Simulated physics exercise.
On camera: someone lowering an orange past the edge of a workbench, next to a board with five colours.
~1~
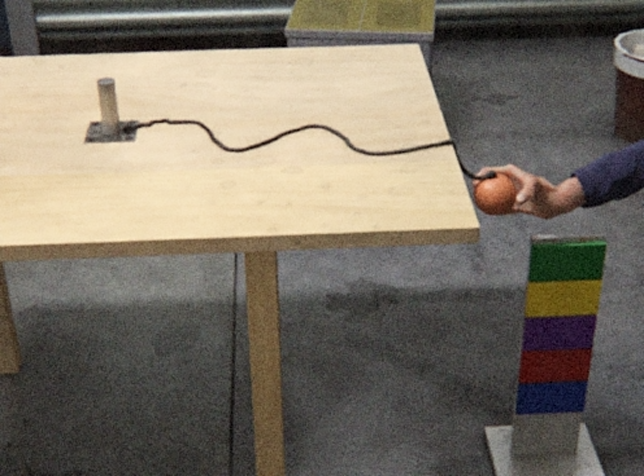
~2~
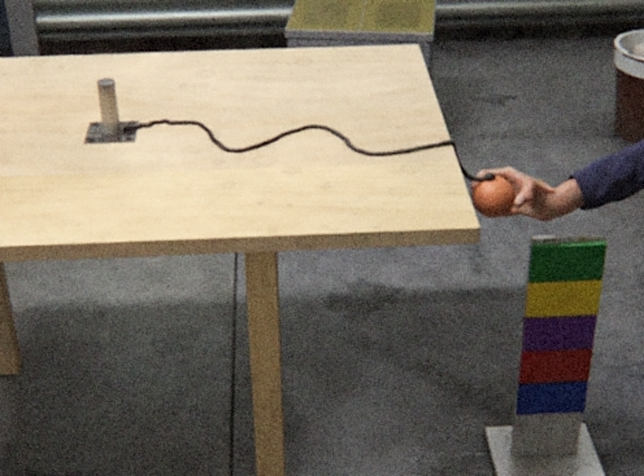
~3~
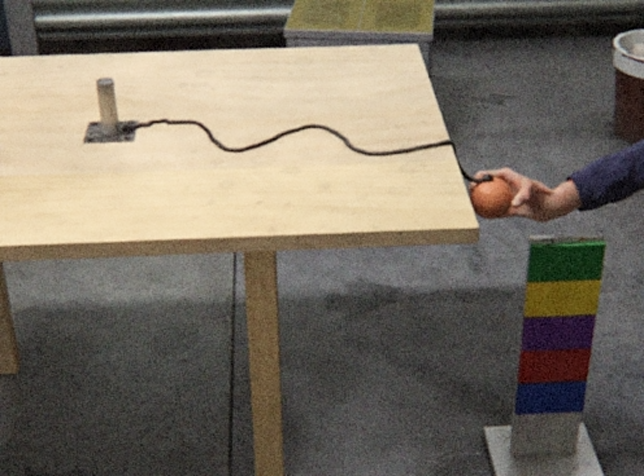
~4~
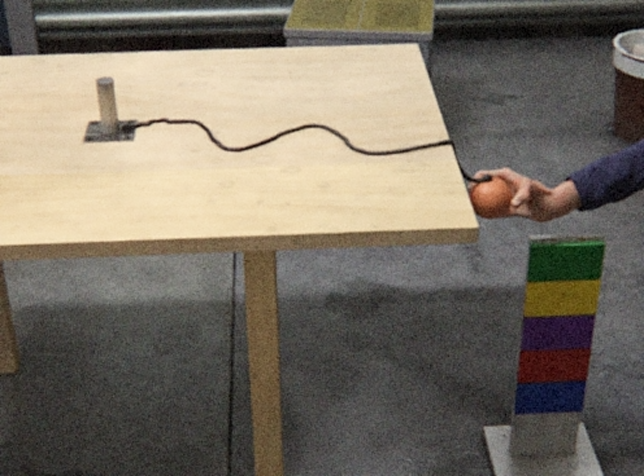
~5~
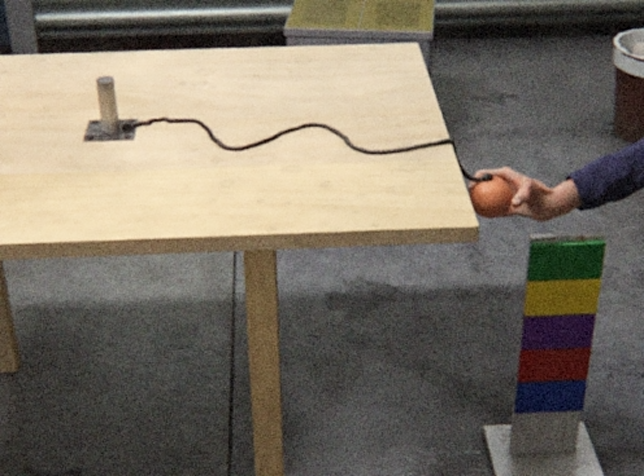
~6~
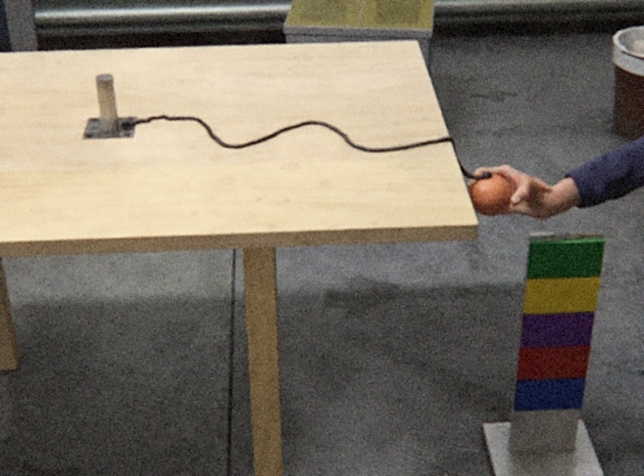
A hand reaching in from the right holds an orange ball just off the right edge of a pale wooden table, seen from slightly above in a grey-floored room. A dark, wavy cord runs across the tabletop from a short upright peg at left to the ball, and a stand banded green, yellow, purple, red and blue is below the hand. Almost nothing moves; the hand and ball shift very slightly left.
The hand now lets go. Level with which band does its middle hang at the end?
Its centre hangs level with the yellow band.
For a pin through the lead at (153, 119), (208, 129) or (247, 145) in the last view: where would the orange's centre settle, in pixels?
Near (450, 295), (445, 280) and (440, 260).
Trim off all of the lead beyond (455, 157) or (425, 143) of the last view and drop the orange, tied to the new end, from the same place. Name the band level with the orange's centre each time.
Taking them in turn: Green; above them all.
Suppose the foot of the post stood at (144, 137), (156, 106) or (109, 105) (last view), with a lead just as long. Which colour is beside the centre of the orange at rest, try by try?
It would be purple; purple; yellow.
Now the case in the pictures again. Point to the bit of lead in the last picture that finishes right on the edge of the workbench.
Near (354, 146).
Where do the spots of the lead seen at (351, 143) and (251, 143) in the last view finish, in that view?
They go to (444, 137) and to (302, 132).
A little later, orange near (472, 300); level with yellow.
Next, orange near (424, 298); level with yellow.
Later still, orange near (436, 302); level with yellow.
When it is over, orange near (451, 302); level with yellow. Its middle rests at the yellow band.
